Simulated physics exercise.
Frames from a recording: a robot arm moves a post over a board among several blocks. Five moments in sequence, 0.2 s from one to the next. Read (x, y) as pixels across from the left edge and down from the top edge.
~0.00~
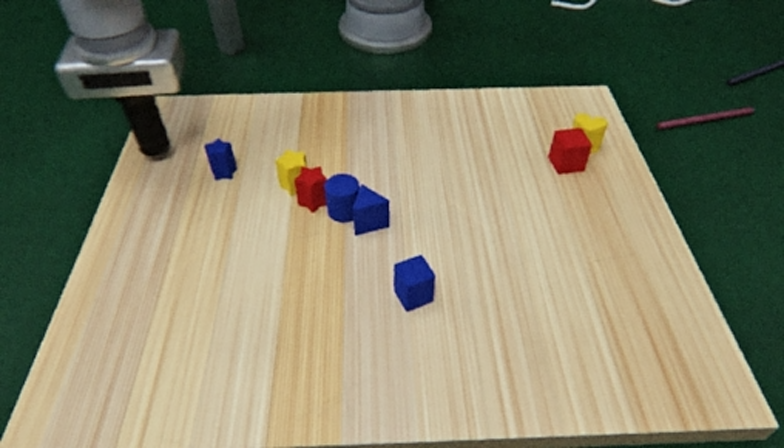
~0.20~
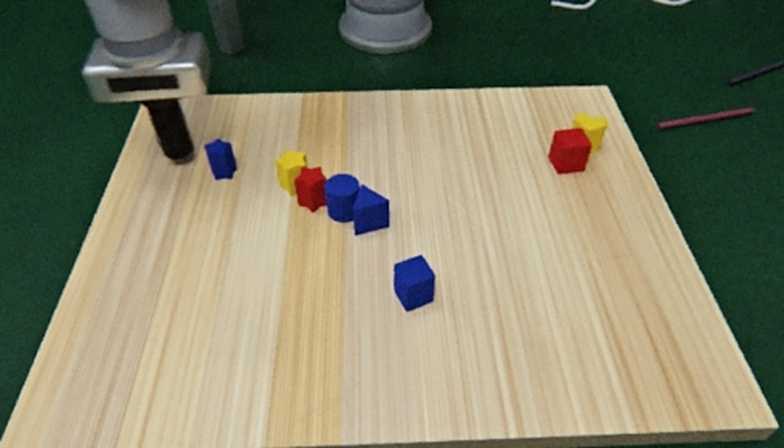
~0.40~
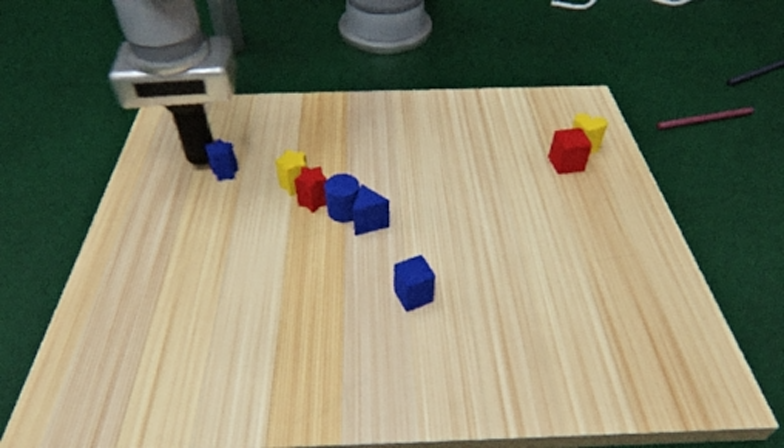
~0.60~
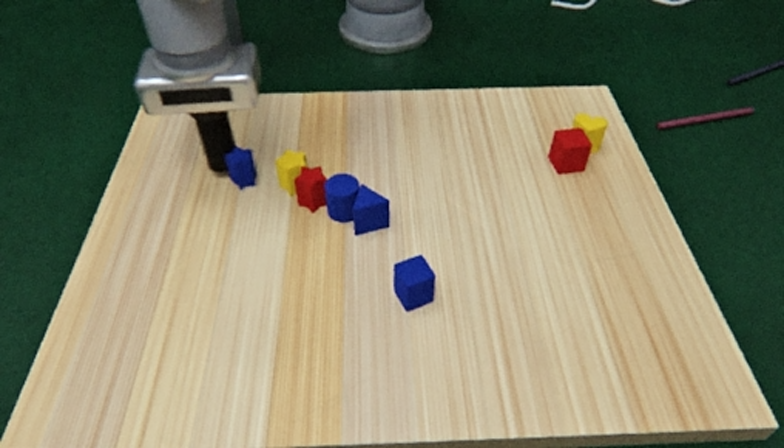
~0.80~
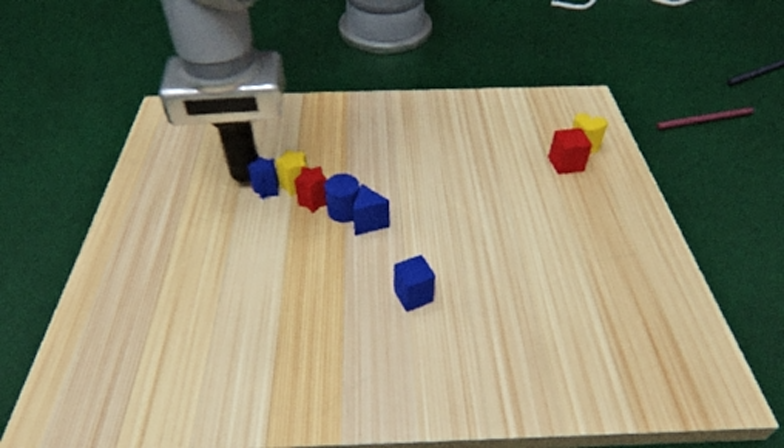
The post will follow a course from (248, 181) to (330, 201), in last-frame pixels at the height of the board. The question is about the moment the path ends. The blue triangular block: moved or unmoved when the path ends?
At the end of the path, it will have moved.
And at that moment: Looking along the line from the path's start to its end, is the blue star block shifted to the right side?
Going by the path, yes.
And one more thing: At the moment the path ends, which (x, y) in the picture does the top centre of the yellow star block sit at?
I expect it at (332, 155).
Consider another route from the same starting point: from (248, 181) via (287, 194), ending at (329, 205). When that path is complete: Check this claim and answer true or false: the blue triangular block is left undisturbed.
That is false.
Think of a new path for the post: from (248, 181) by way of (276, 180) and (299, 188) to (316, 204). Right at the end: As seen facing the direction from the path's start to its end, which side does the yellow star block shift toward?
Slides left.
The first path, step by step. One third of the way, post at (273, 179); blue star block at (287, 174), turned 15° clockwise; yellow star block at (308, 159), turned 60° anticlockwise; red star block at (319, 174), turned 50° clockwise.
Two thirds of the way, post at (302, 186); blue star block at (308, 185), turned 35° clockwise; yellow star block at (323, 156), turned 70° anticlockwise; red star block at (333, 182), turned 40° clockwise; blue triangular block at (384, 203), turned 45° clockwise.
At the end, post at (329, 192); blue star block at (310, 193), turned 65° clockwise; yellow star block at (332, 155), turned 105° anticlockwise; red star block at (344, 189), turned 35° clockwise; blue triangular block at (397, 208), turned 40° clockwise.
